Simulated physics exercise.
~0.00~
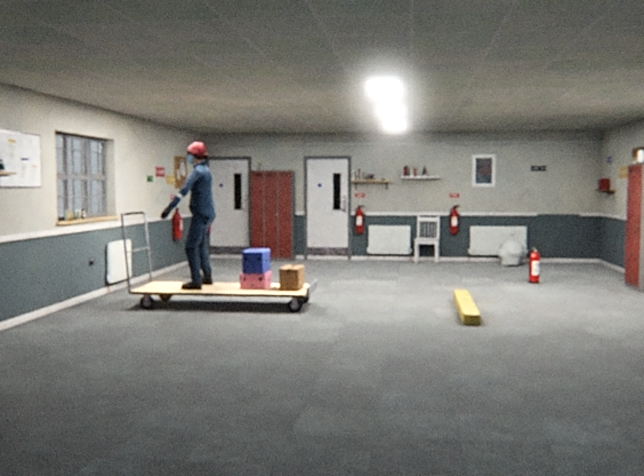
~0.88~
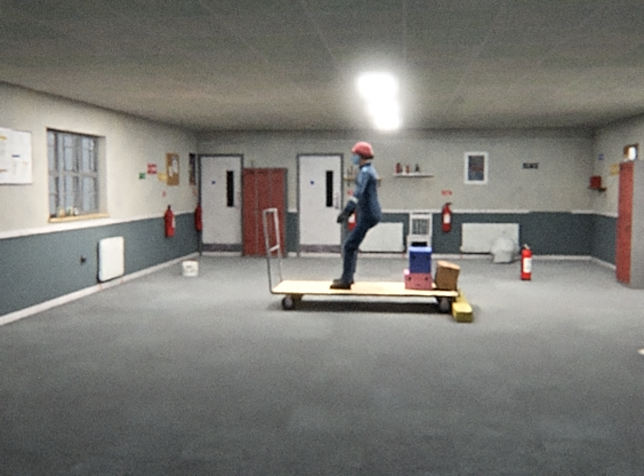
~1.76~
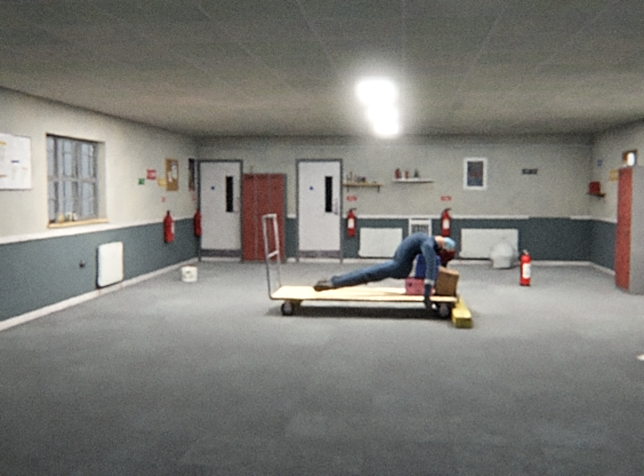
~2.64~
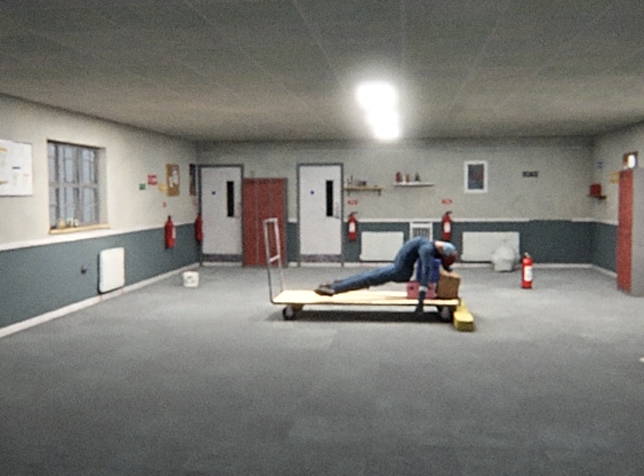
A figure in a red helmet rode a flat trolley rightward across a room until it stopped at a yellow block, then toppled forward over the boxes and stayed slumped there, with the boxes and the figure still on the deck.
